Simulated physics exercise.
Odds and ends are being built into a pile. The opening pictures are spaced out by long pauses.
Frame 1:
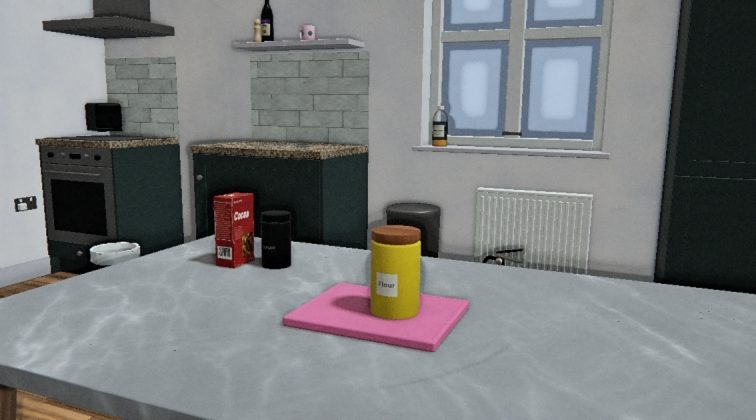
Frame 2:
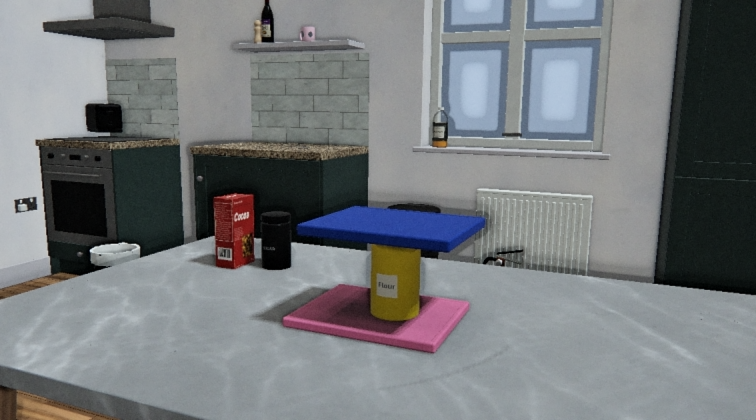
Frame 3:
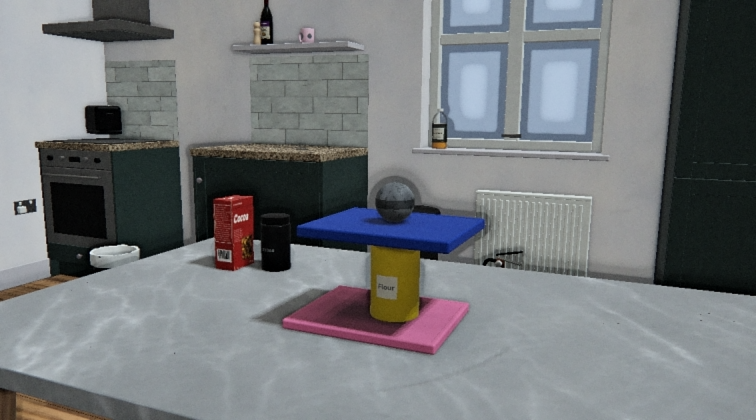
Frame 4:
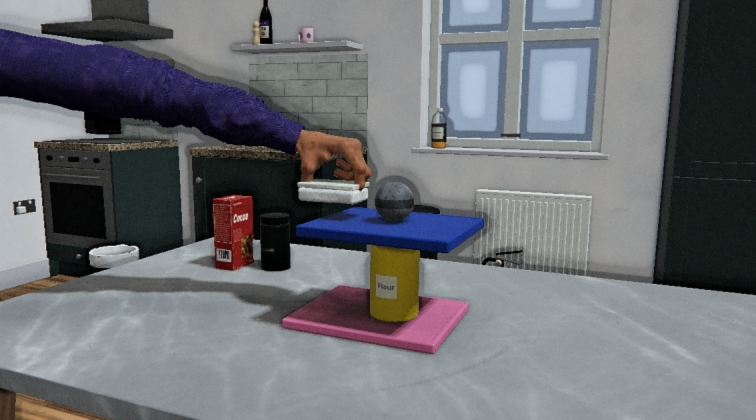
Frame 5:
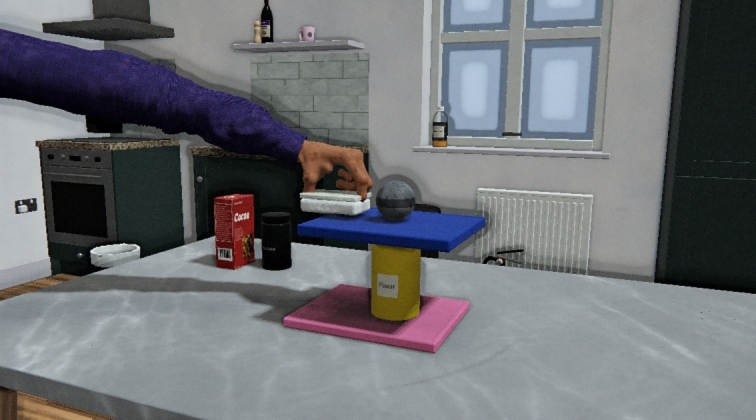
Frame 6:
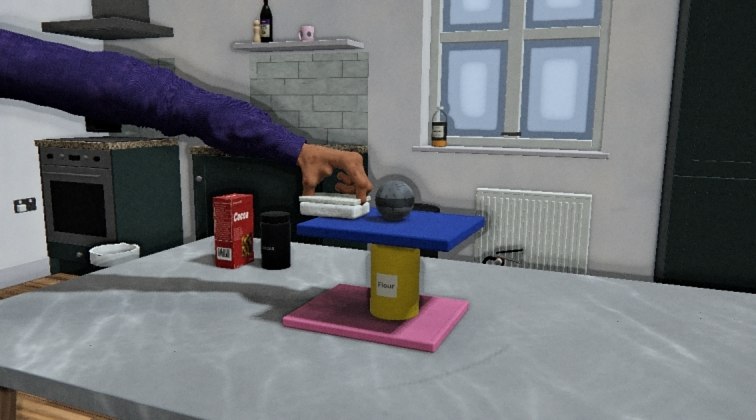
A blue tray appeared on top of a yellow jar standing on a pink board, then a dark ball appeared on it, and a purple-sleeved arm lowered a white sponge onto the tray's left side.
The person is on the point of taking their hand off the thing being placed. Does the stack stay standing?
Yes.
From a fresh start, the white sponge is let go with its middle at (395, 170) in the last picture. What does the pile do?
The pile tumbles.
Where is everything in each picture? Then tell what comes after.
In the first frame, the last thing is not in view yet; black jar (276, 240).
In the second frame, the last thing is not in view yet; blue tray (395, 226).
In the third frame, the last thing is not in view yet; yellow jar (395, 273).
The fourth frame shows on its way; white sponge (334, 191); black jar (275, 242).
The fifth frame shows on its way; white sponge (336, 202); blue tray (395, 226).
The sixth frame shows set down, still held; white sponge (335, 205); yellow jar (395, 271).
Then, 0.20 s after the last picture, nothing has stirred.
Then, 0.60 s after the last picture, white sponge resting near (335, 206).
At rest, all 7 in place. Seen from the same camera at the end, white sponge near (335, 206). The pile holds.
